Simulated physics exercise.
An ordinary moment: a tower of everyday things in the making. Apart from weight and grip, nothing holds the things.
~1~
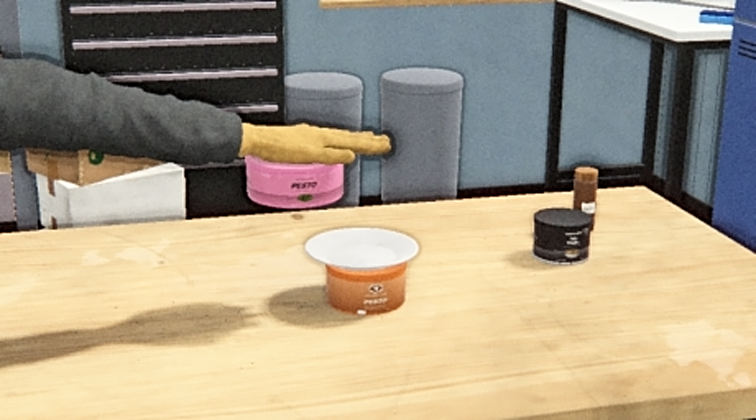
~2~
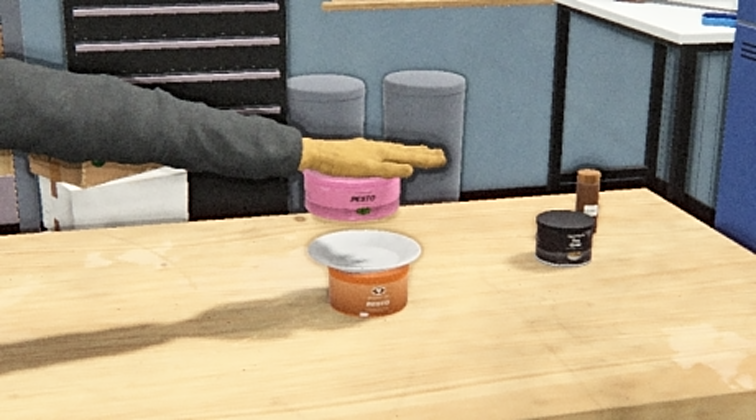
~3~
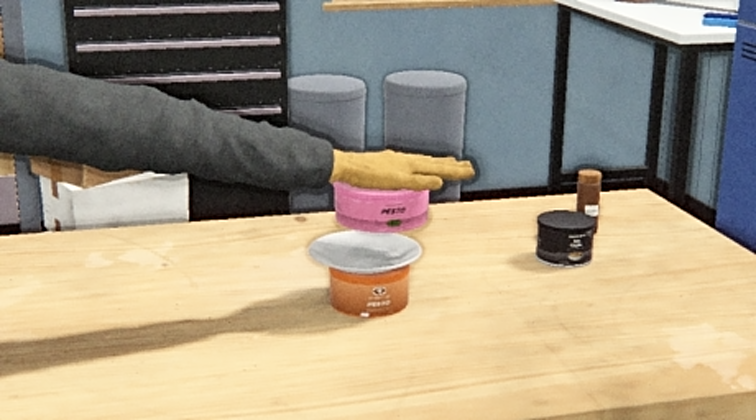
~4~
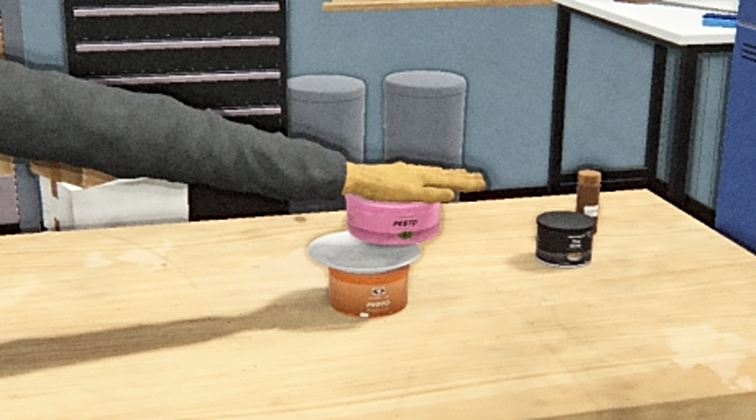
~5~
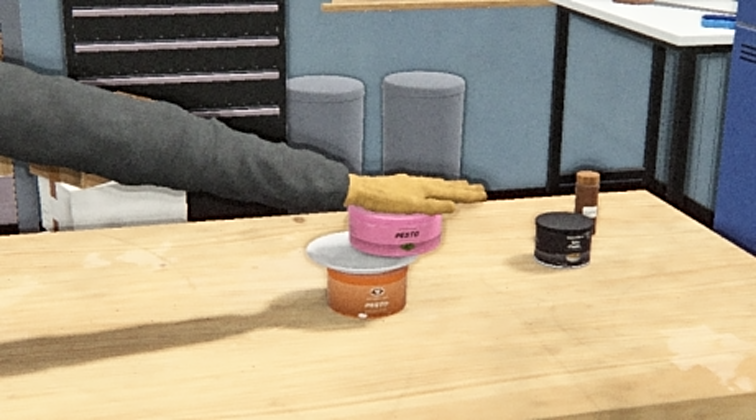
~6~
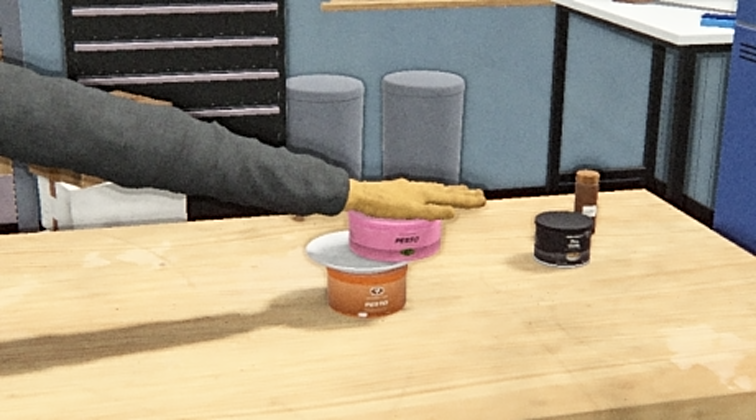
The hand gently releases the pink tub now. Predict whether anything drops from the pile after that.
Nothing comes down.
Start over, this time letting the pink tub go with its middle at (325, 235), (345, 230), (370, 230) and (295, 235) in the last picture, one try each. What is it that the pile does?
Attempt one, the pile survives; attempt two, it survives; attempt three, it survives; attempt four, it falls over.
Then, 0.30 s on from there, no change.
Then, 0.70 s on from there, pink tub resting near (395, 228).
In the end, all 5 unmoved. At the end, from the last picture's camera, pink tub near (395, 228). The pile stays up.
